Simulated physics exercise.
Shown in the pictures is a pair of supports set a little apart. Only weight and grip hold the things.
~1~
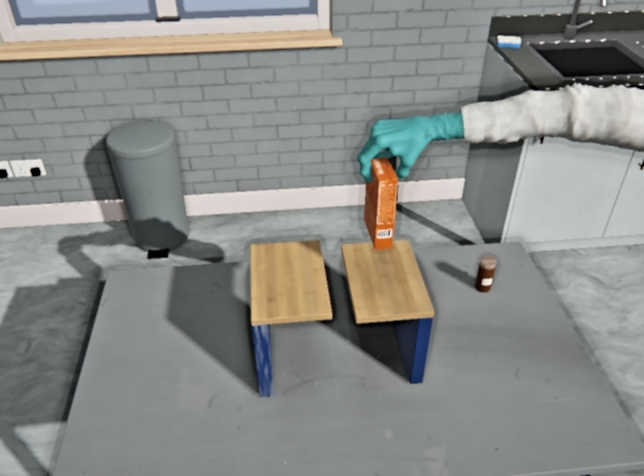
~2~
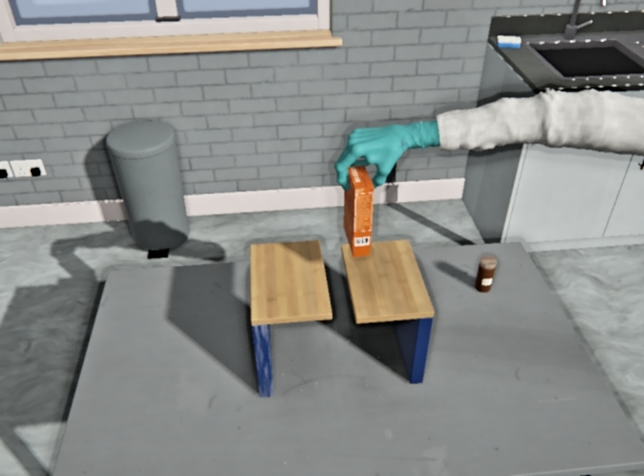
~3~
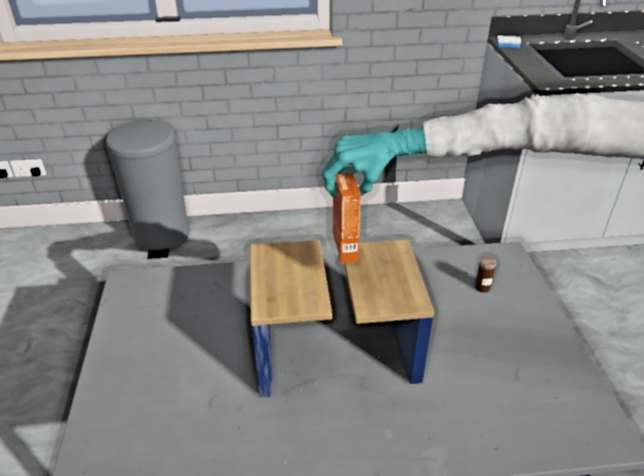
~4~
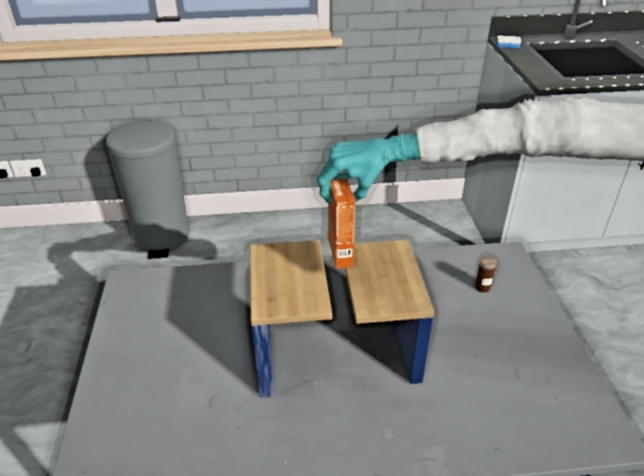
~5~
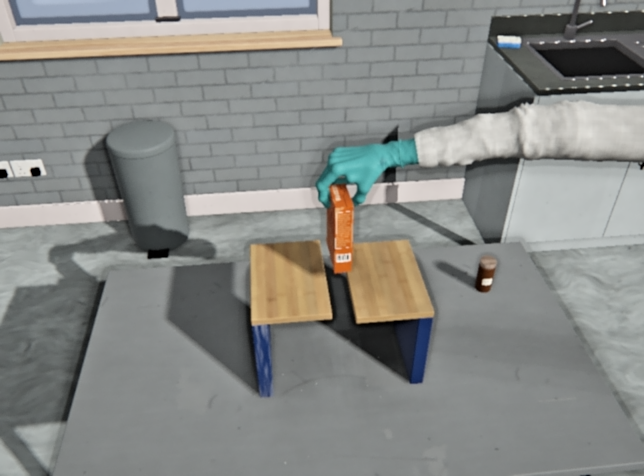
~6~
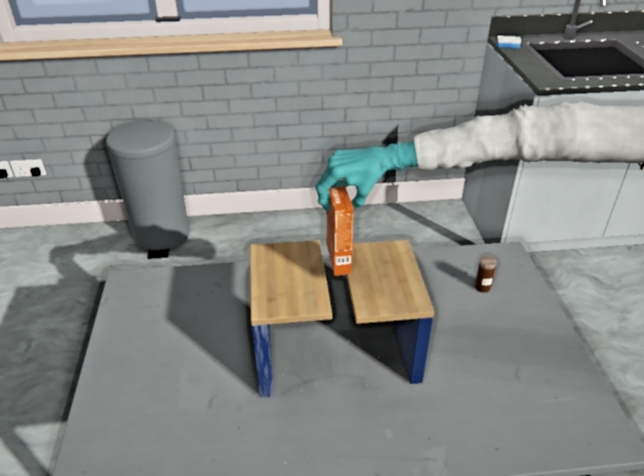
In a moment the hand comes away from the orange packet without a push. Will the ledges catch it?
Well then, it descends to the table.
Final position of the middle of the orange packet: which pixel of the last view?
The object finishes roughly at pixel (337, 327).
Then, 0.32 s past the last view, orange packet displaced well along near (338, 311).
Then, 0.66 s past the last view, orange packet displaced well along near (337, 327).
Finally, moved from the start, orange packet; brown shaker still in place. Final places as the last picture's camera would see them, orange packet near (337, 327). The packet goes down the gap.
